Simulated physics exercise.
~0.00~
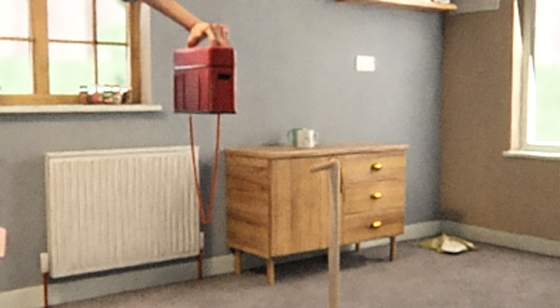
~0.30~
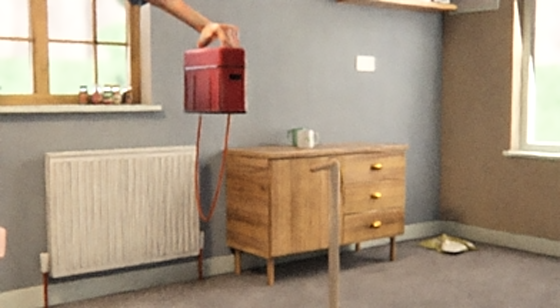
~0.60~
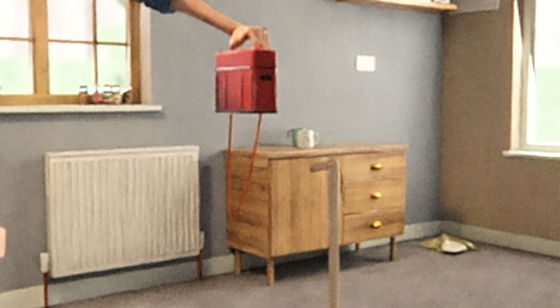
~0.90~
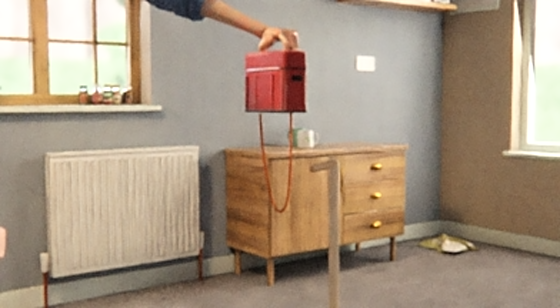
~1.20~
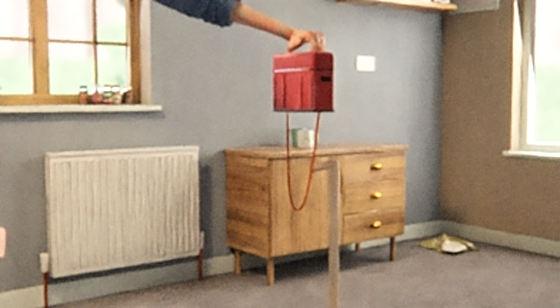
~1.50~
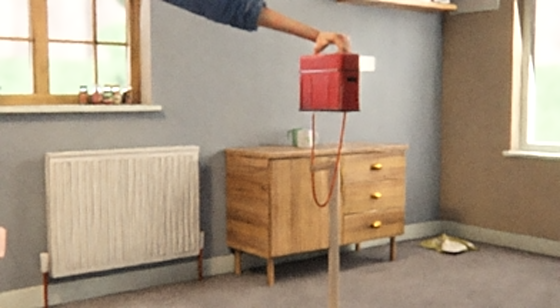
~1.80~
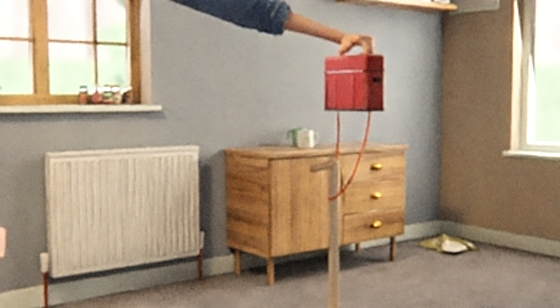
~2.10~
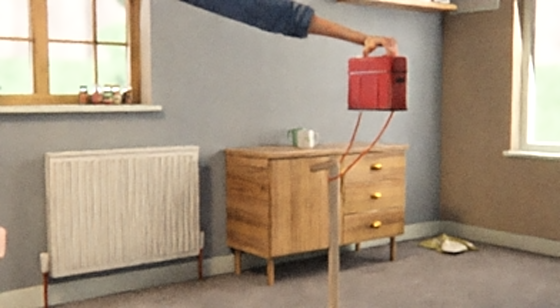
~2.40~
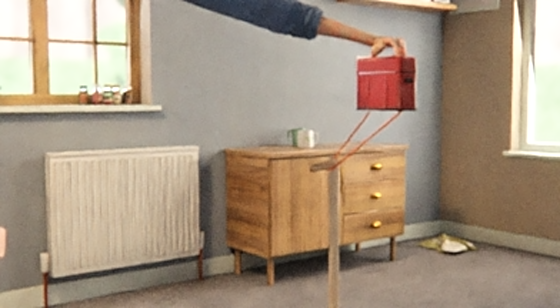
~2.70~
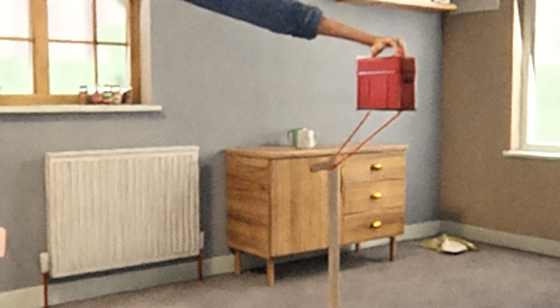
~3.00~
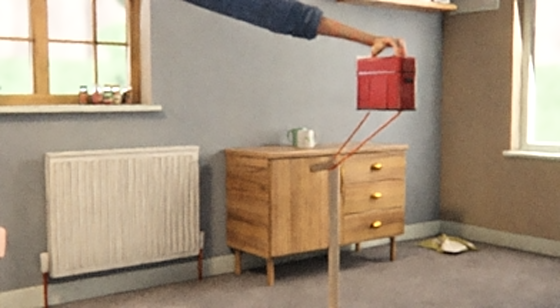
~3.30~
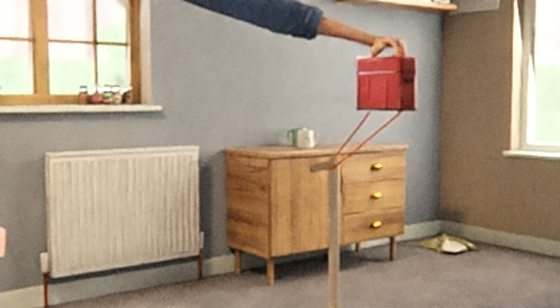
At the start, a hand holds a red case in the air near a white radiator, with a thin reddish loop dangling beneath it. A pale post with a hook stands in front of a wooden cabinet in a grey-walled room. The hand carries the upright case steadily to the right, and the loop travels along below. As the case passes over the post, the loop catches at its top and is drawn out at a slant. The case goes slightly farther, then stops, held still to the right of the post with the loop pulled tight around it.
